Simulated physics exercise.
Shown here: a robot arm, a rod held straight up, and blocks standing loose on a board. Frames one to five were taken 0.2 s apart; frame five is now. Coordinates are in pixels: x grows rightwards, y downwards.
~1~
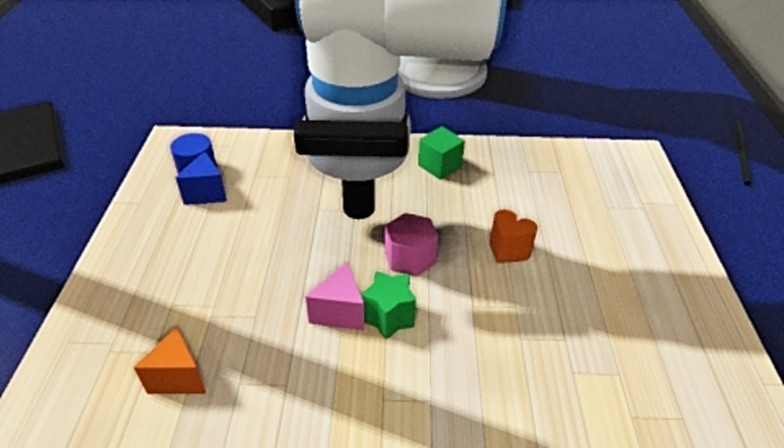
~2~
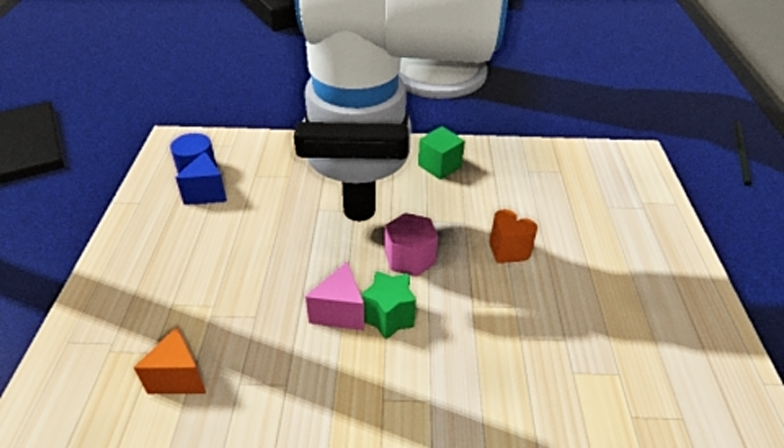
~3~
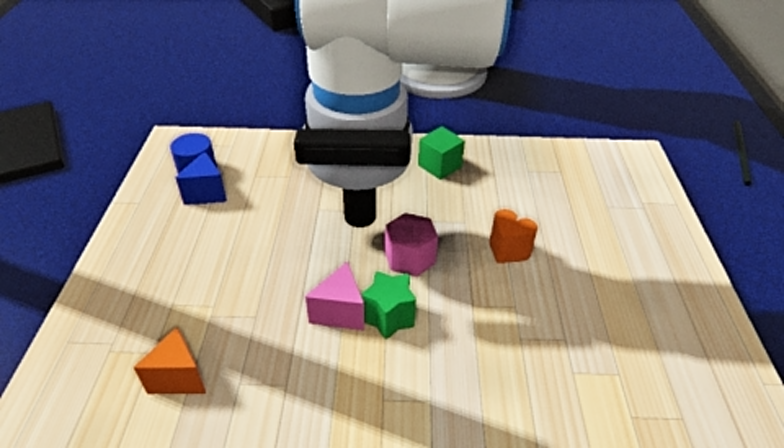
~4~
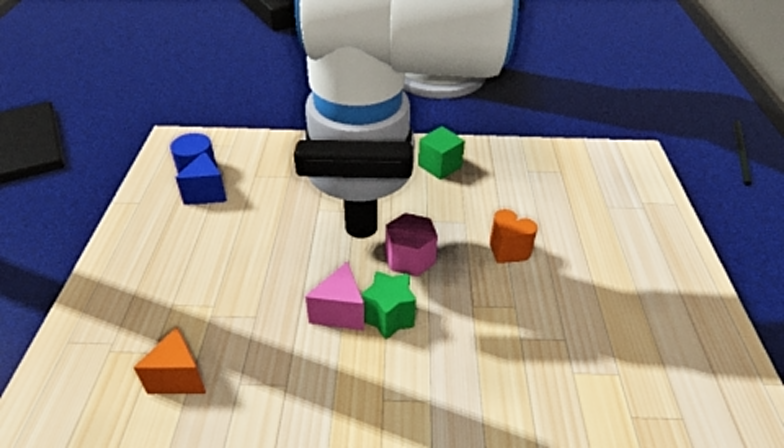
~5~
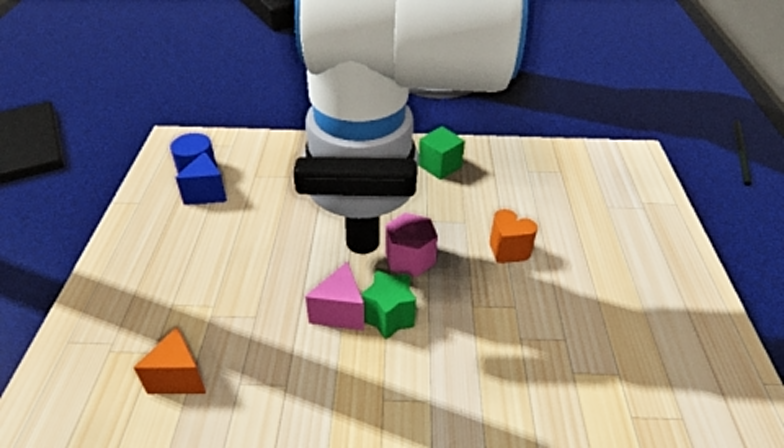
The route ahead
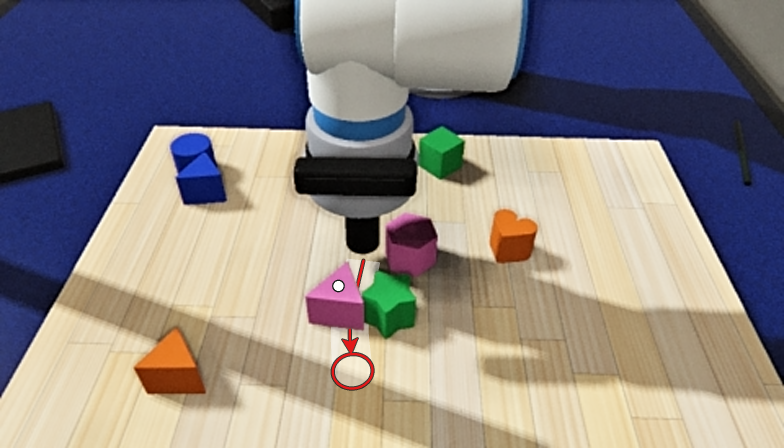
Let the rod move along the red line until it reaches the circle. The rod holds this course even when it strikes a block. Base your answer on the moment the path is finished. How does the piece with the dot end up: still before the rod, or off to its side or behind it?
The rod no longer has it in front.
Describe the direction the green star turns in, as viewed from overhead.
Looking down on the board, it turns counter-clockwise.
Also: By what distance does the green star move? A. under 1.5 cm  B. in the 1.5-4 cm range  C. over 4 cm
It's A.
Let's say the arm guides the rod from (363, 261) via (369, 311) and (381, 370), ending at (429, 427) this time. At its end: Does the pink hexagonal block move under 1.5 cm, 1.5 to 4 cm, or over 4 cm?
Ends under 1.5 cm away.
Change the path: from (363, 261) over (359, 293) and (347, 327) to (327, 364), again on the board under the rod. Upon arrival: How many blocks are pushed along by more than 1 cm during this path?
My prediction: One block.
The line goes from (363, 261) by way of (356, 293) and (350, 330) to (353, 371); the dot is on the pink three-sided block.
On the path given first. One third of the way, rod (355, 276); pink three-sided block (332, 292), turned 20° anticlockwise.
Two thirds of the way, rod (349, 313); pink three-sided block (312, 316); green star (391, 295), turned 30° anticlockwise.
At the end, rod (352, 354); pink three-sided block (308, 320); green star (391, 296), turned 30° anticlockwise; pink hexagonal block unmoved.
